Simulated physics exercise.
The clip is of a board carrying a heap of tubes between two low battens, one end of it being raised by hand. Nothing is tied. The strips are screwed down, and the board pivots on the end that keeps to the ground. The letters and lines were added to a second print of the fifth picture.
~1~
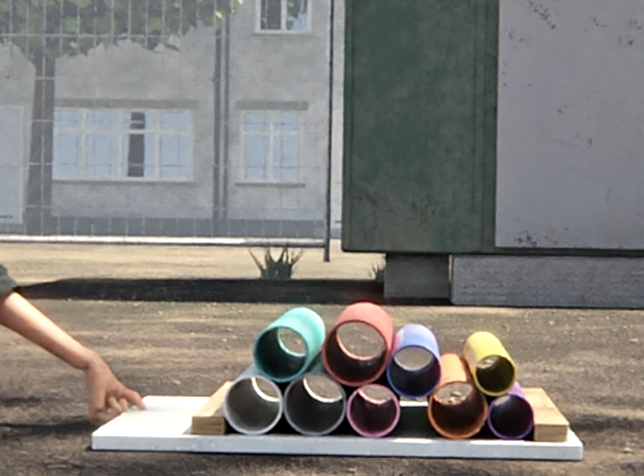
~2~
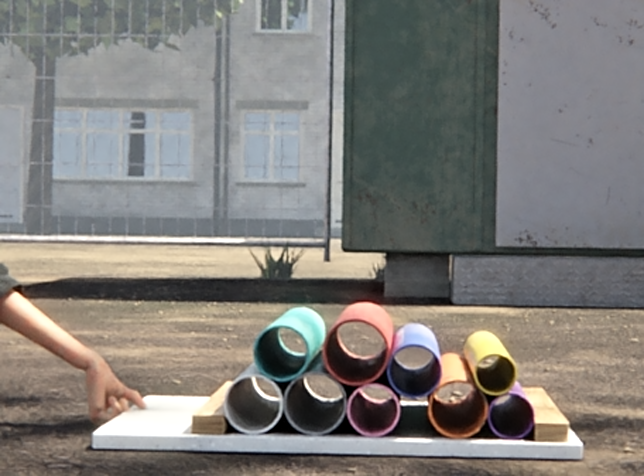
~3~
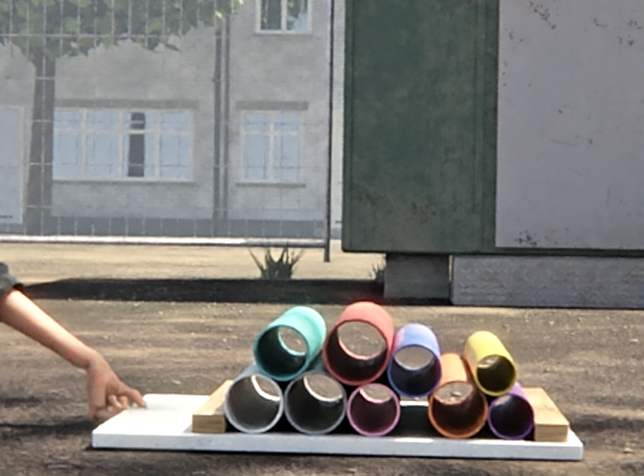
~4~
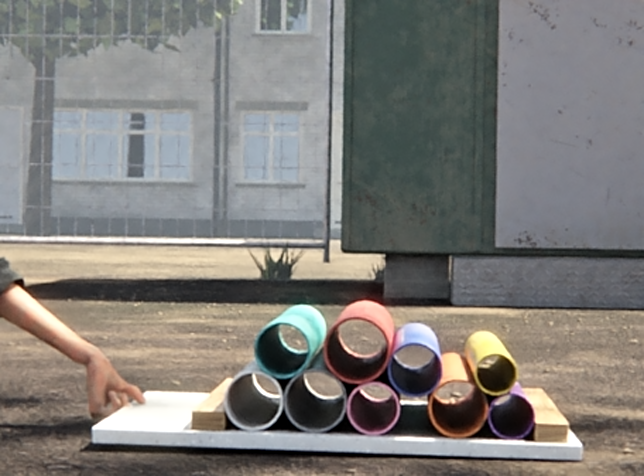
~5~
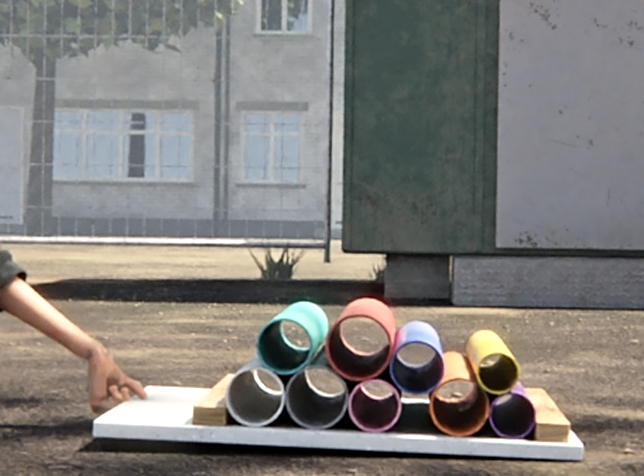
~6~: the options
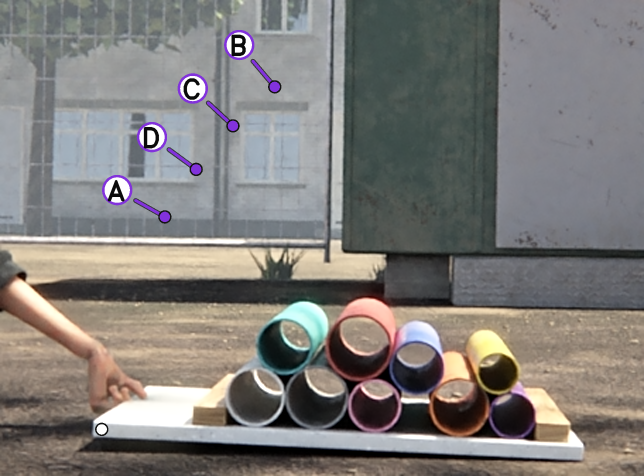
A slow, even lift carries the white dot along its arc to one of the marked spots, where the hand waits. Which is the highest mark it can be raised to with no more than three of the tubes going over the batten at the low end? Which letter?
Raise it to A.
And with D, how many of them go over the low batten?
It comes to four.
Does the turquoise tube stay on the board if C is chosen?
No, with C.
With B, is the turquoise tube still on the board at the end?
The turquoise tube: No.
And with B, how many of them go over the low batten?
At B the number is four.
On the marked copy, A at (165, 217); B at (275, 87); C at (233, 126); D at (196, 169); the white dot at (102, 429).
Taking A. A third of the way, board at 17°.
Two thirds of the way, board at 28°.
When it is over, board at 28°, three over the low batten (red, blue, yellow).
As for the rest, B four over the low batten (red, blue, yellow, turquoise); C four over the low batten (red, blue, yellow, turquoise); D four over the low batten (red, blue, yellow, turquoise).
